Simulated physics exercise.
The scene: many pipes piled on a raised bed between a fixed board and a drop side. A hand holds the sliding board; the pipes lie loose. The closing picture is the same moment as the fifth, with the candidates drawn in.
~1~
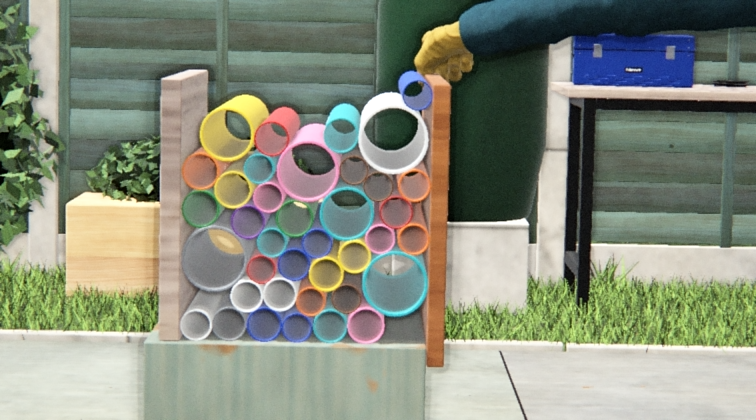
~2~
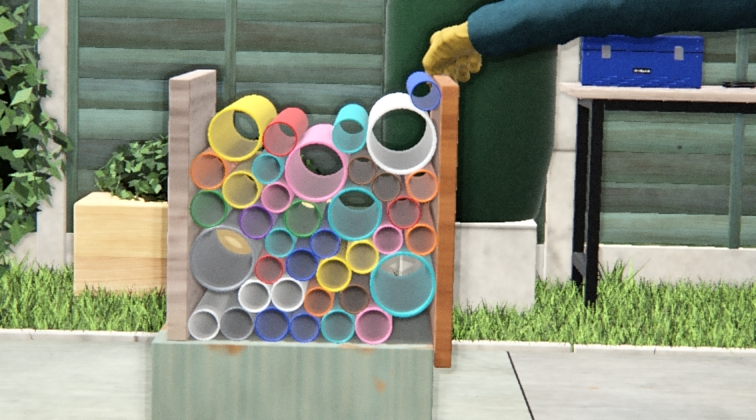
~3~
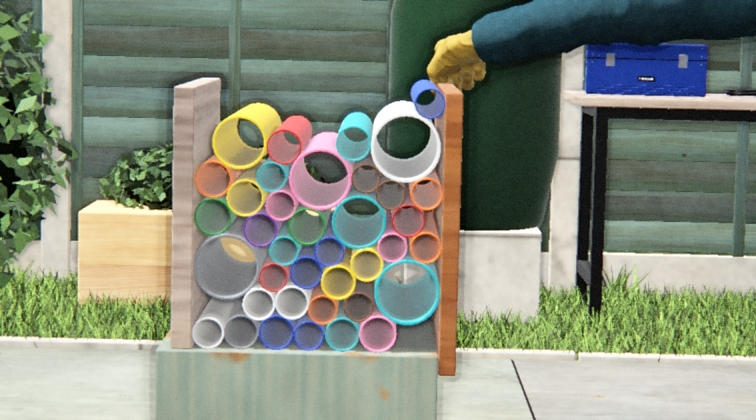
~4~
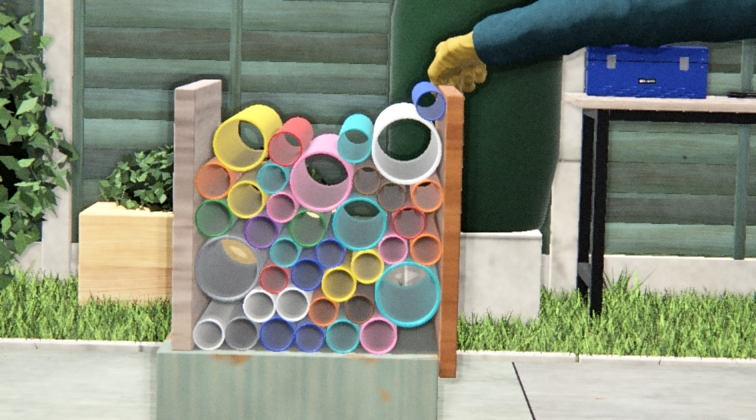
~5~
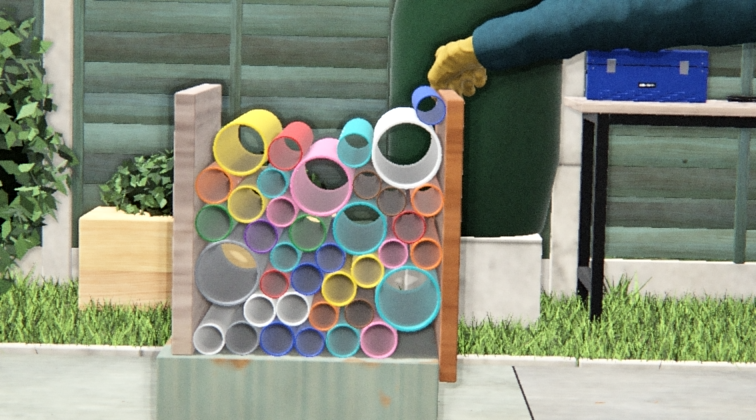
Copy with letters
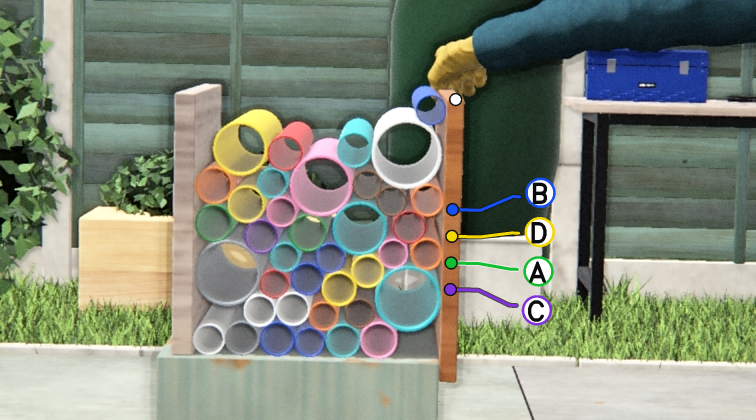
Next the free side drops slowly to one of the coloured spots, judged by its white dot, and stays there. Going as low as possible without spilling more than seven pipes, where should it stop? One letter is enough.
Lower it to A and no more.
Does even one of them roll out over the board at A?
Yes, at A.
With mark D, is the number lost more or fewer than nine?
At D, fewer than nine.
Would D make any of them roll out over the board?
Yes, at D.
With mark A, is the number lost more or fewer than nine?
It loses fewer than nine.
On the marked copy, A at (451, 263); B at (453, 209); C at (450, 290); D at (452, 236); the white dot at (456, 100).
Taking A. A third of the way, top of the board (444, 170).
Two thirds of the way, top of the board (442, 251).
When it is over, top of the board (442, 262), three out over the board.
As for the rest, B one out over the board; C eight out over the board; D one out over the board.
